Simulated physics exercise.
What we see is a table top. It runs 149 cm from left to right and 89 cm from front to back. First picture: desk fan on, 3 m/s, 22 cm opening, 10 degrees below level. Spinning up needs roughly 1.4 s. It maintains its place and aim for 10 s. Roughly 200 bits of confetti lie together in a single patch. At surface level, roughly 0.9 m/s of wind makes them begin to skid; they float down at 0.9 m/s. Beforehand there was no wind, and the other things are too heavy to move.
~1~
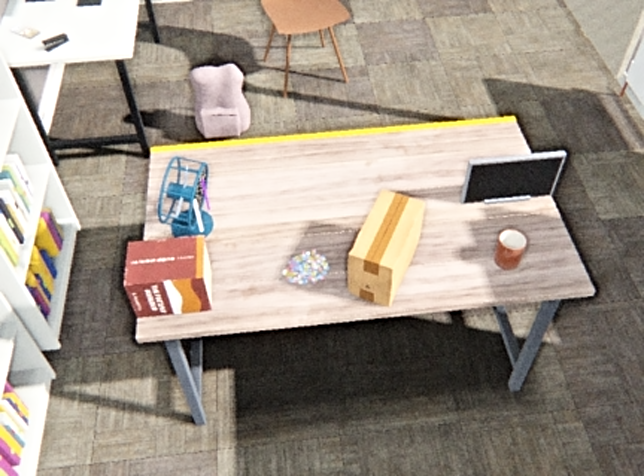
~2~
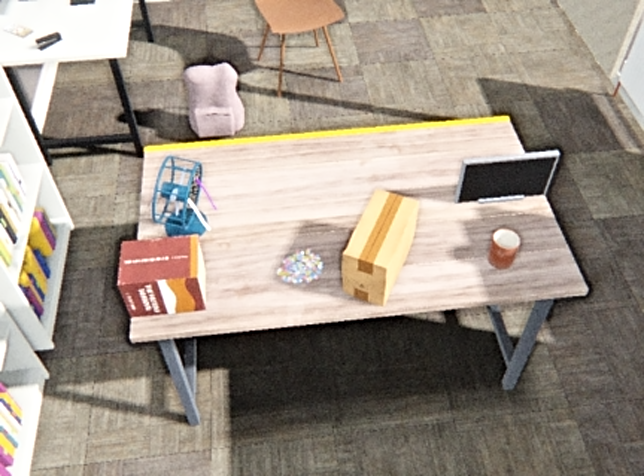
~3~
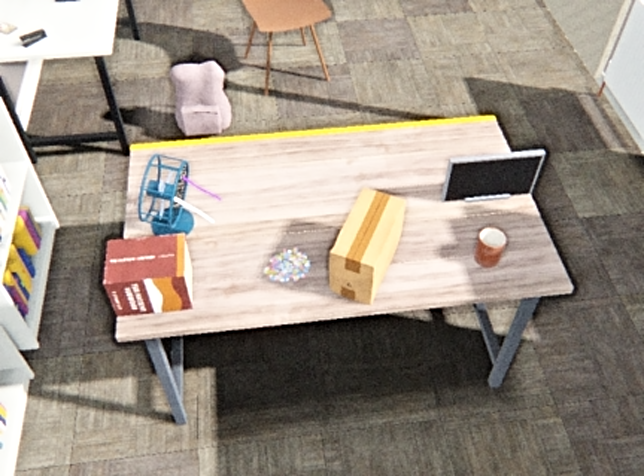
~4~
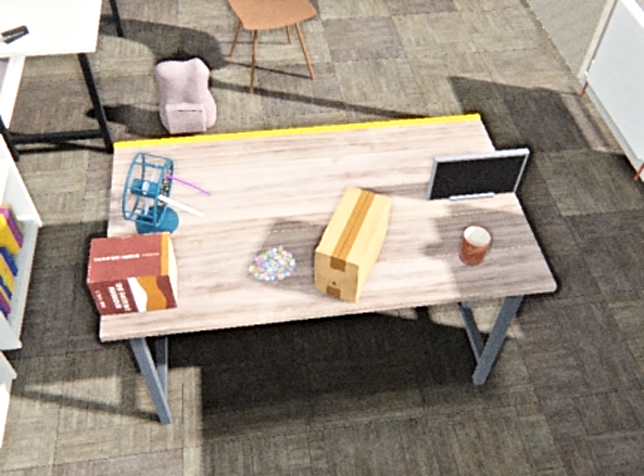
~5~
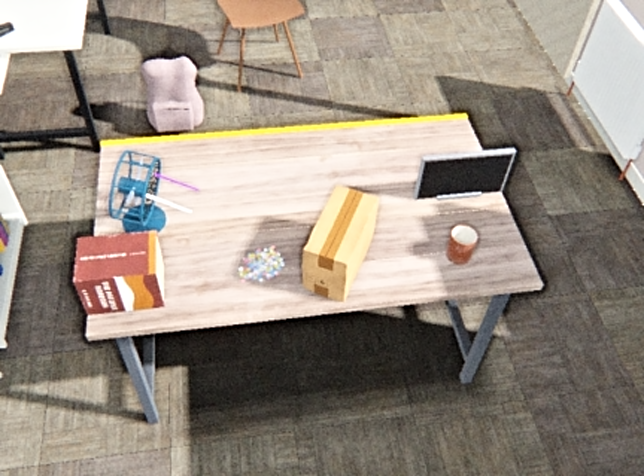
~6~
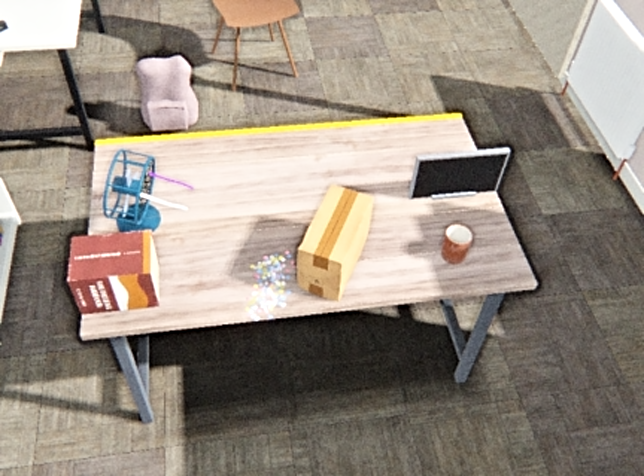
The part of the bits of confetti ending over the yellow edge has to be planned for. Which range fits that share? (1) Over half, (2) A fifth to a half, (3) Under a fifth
3.
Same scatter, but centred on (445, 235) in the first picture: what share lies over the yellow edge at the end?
Then roughly 0 percent would end up there.
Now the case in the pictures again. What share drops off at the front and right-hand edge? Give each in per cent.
Roughly 100 % front, roughly 0 % right-hand.
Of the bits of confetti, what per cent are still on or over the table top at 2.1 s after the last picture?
Close to 0 in a hundred are still there.
Then, 0.9 s after the last picture, 0 % are on the move or not yet settled, 0 % are over the yellow edge.
Then, 2.1 s after the last picture, 0 % are on the move or not yet settled, 0 % are over the yellow edge.
Then, 4.4 s after the last picture, 0 % are on the move or not yet settled, 0 % are over the yellow edge.
Then, 8.9 s after the last picture, at the end, 0 % are over the yellow edge.
